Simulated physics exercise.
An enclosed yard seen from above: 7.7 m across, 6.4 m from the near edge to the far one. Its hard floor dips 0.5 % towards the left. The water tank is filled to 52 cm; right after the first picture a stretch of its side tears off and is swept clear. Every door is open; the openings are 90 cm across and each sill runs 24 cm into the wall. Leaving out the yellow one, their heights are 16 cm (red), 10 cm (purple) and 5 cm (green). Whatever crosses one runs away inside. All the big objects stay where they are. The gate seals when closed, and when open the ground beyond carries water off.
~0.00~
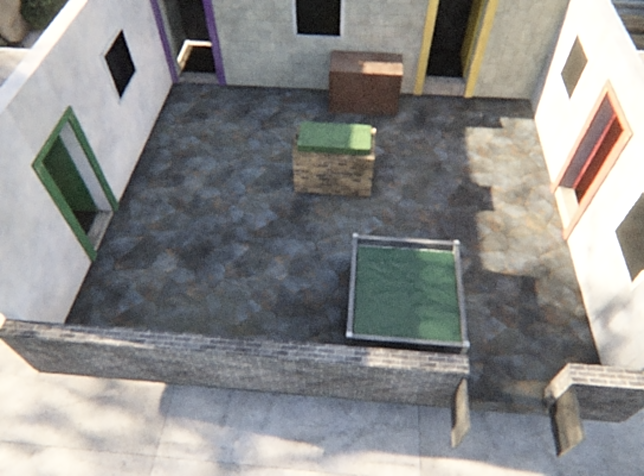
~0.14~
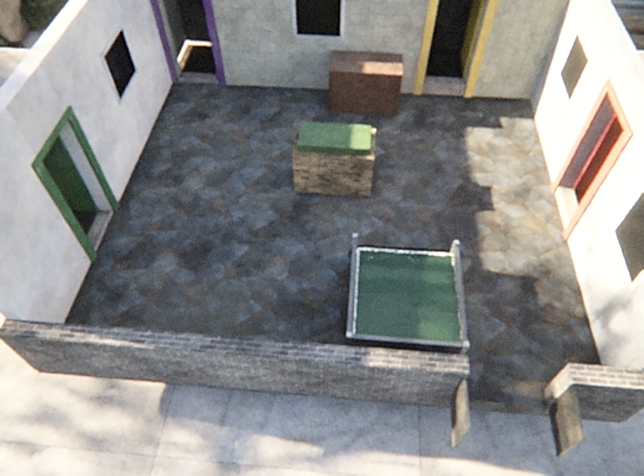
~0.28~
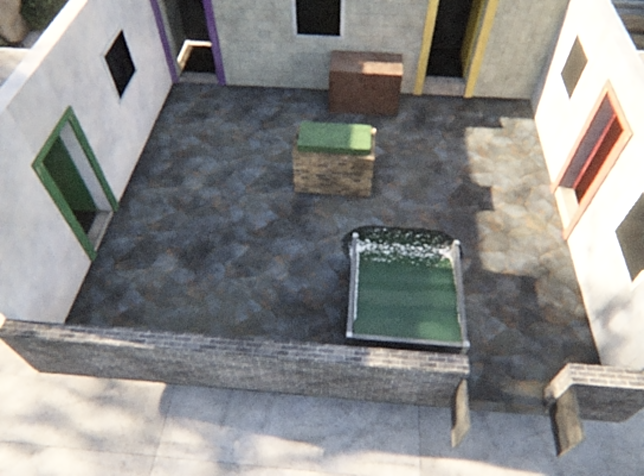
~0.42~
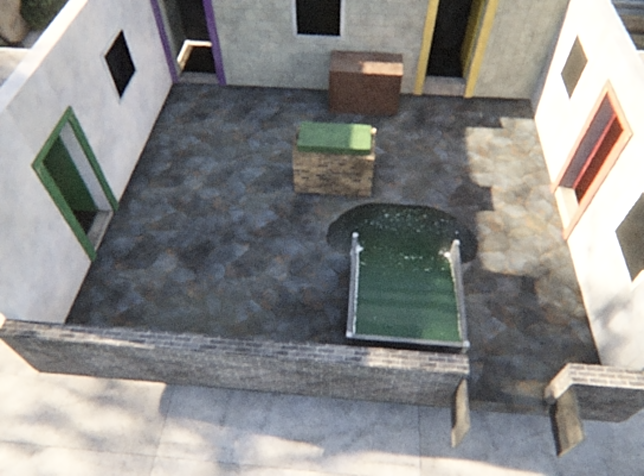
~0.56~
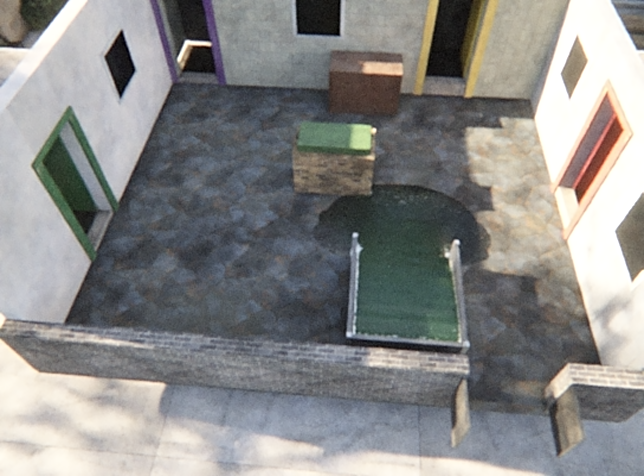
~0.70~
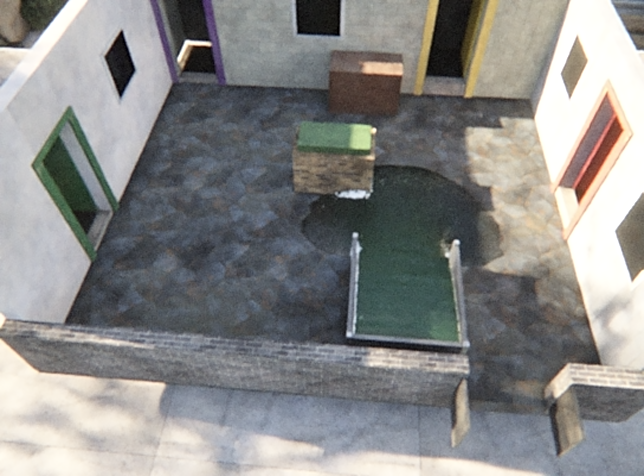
In a walled yard with a dark stone floor, the far side of a low tank of green water opens, and water pours out, spreading in a widening rounded pool across the floor to a brick block with a green top.
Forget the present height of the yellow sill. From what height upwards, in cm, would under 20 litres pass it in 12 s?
About 14.5 cm.
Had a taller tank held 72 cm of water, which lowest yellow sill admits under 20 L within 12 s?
About 22 cm.
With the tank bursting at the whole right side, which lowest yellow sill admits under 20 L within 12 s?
Some 6.5 cm.
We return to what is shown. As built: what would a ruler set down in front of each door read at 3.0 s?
Depths in cm: Yellow 18, red 2, purple 0, green 0.
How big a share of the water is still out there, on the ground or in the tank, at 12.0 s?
Some 96 per cent remains.
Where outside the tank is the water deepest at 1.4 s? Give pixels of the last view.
At about (365, 199).
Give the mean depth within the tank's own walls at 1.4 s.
Roughly 24 cm on average.
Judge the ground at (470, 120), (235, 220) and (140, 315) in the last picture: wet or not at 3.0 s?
In that order: Under water, flooded, not reached.
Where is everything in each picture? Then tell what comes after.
Still water, 52 cm deep, in the water tank at (406, 289); the yellow door at (452, 52) is dry, in the first picture.
The front is at a hidden place, 0.2 m from the gap on the far side; 0.3 m2 of floor is wet, 52 cm left at the back, in the second picture.
The front is at (364, 231), 0.6 m from the gap on the far side; 1.0 m2 of floor is wet, 52 cm left at the back, in the third picture.
Water pours out on the far side and has run 1.2 m, to (372, 207); about 7 cm deep outside, 50 cm at the back, in the fourth picture.
The gap is on the far side, the front 1.7 m out at (379, 188); the back of the water tank holds 44 cm, in the fifth picture.
The gap is on the far side, the front 2.1 m out at (380, 169); the back of the water tank holds 45 cm; the yellow door at (452, 52), 4.6 m from the gap, is still 2.4 m from the nearest water, in the sixth picture.
After 1.4 s water covers 20 % of the floor, deepest (28 cm) near (365, 199); it has not reached the yellow door.
After 3.0 s water covers 45 % of the floor, deepest (20 cm) near (430, 102); 18 cm at the yellow door, 0 litres in over its 27 cm sill.
After 12.0 s water covers 85 % of the floor, deepest (7 cm) near (173, 84); 2 cm at the yellow door, 0 litres in over its 27 cm sill.
At the yellow door as built, the water arrived by 1.8 s and peaked near 19 cm at 2.4 s.
With a sill of 11.5 cm, 41 litres would have come in within the 12 s; with 18 cm, 6 litres. So under 20 litres takes about 14.5 cm.
